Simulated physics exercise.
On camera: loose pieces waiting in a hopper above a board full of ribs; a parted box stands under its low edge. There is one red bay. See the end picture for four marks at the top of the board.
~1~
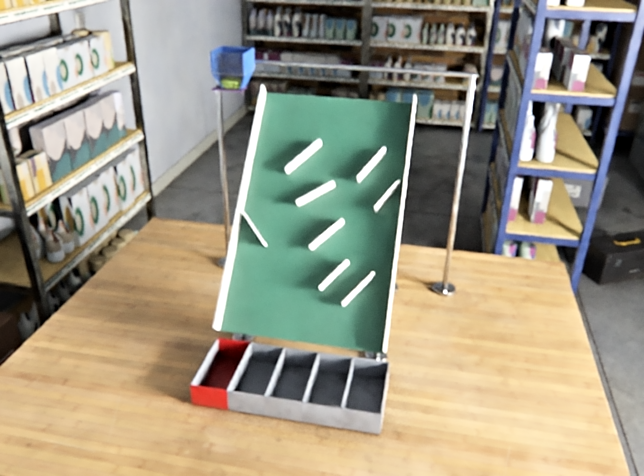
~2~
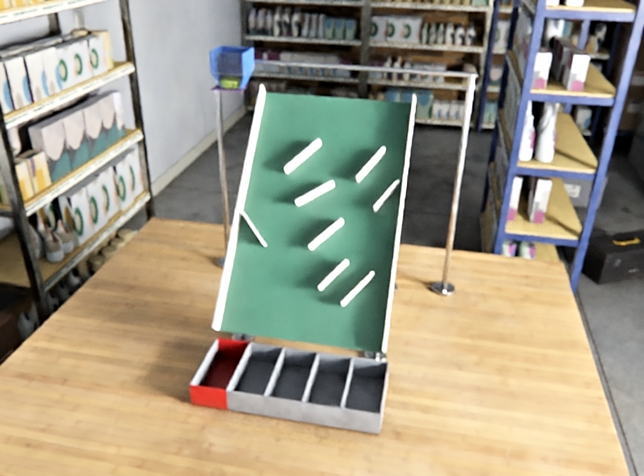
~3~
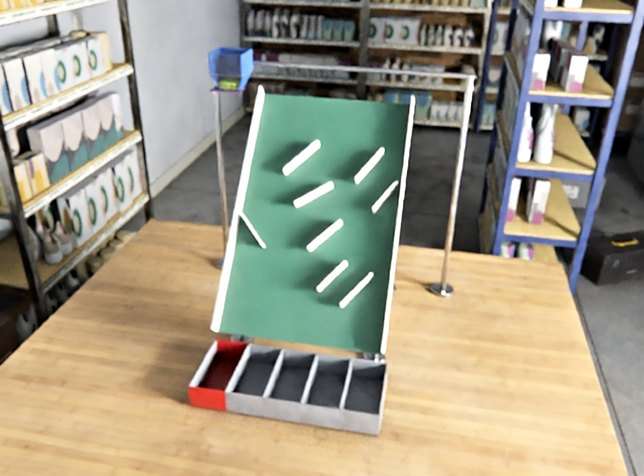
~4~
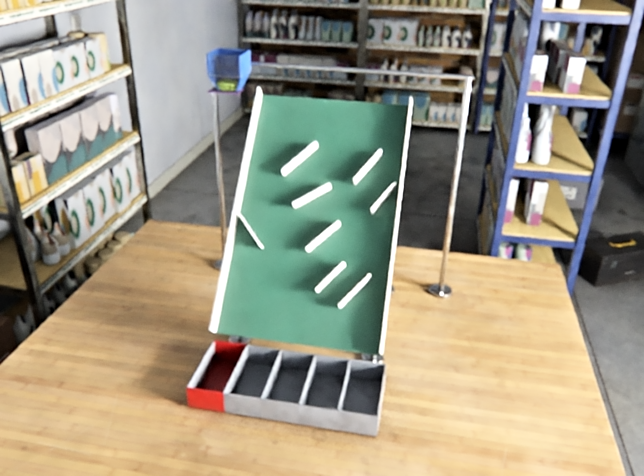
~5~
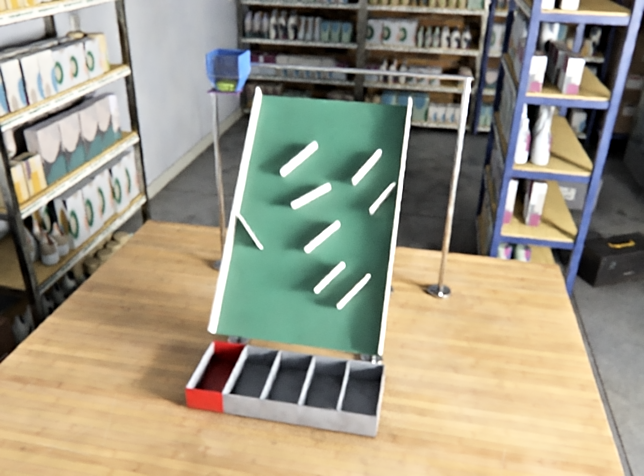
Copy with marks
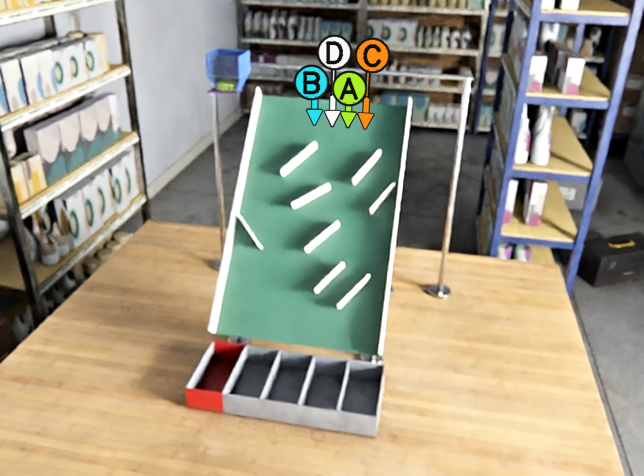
Tilted green board with white ribs standing on a wooden table above a divided tray with one red bay, nothing visibly moving.
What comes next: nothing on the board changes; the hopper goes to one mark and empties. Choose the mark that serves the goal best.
Mark C does it best.
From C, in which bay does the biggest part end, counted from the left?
The first.
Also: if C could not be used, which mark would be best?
Here it is mark A.
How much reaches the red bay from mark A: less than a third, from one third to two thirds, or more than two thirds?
Mark A gives less than a third.
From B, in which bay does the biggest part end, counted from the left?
The third.
On the marked copy, mark A meets the board at (348, 121); mark B meets the board at (314, 119); mark C meets the board at (365, 123); mark D meets the board at (332, 120).
Choosing A, about a quarter in the red bay, most in other bays, a stray few outside the box.
Choosing B, a stray few in the red bay, most in other bays, a small part held on the board, a stray few outside the box.
Choosing C, about two thirds in the red bay, about a quarter in other bays, a small part outside the box.
Choosing D, a stray few in the red bay, nearly all in other bays, a stray few outside the box.
